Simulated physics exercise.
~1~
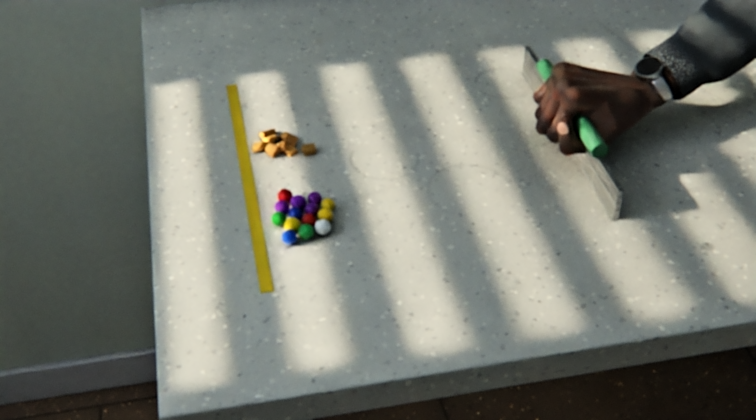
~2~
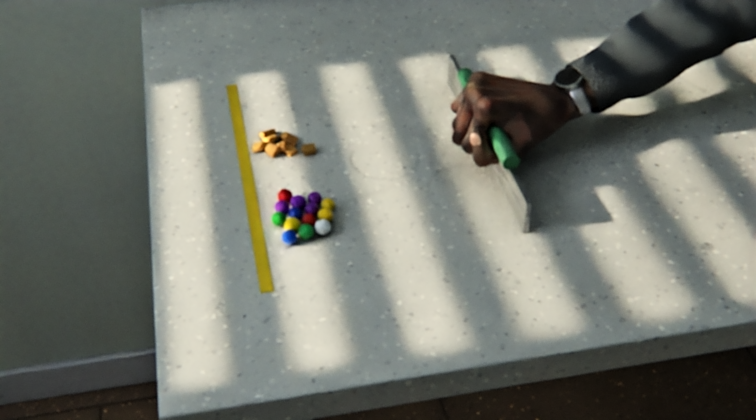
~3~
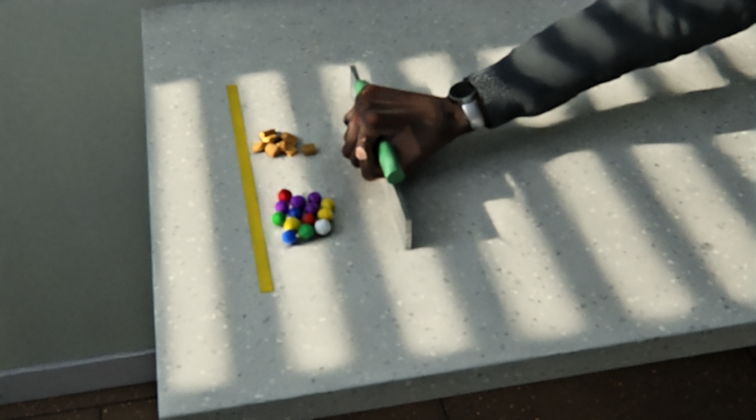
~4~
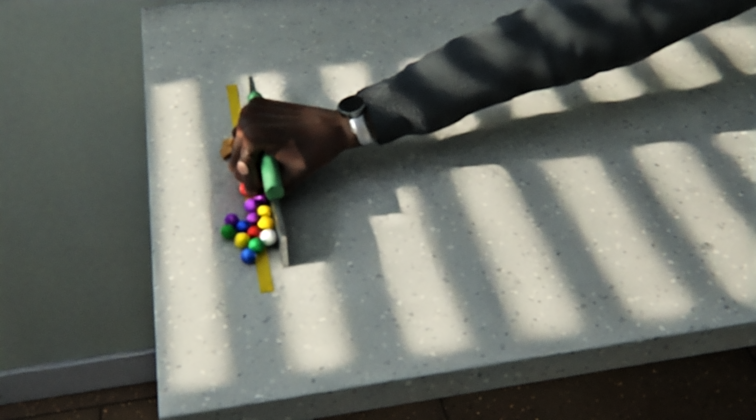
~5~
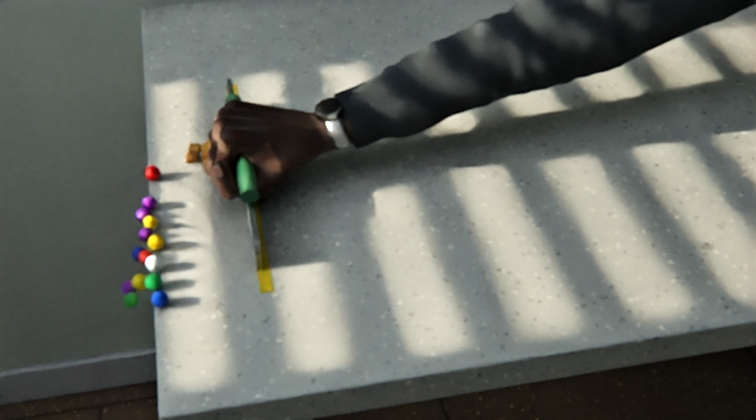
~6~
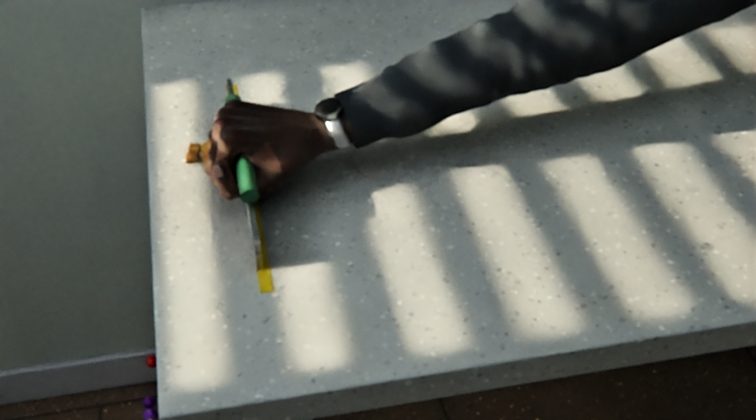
A hand sweeps a scraper left to yellow tape; colorful balls fall, brown chunks stay.
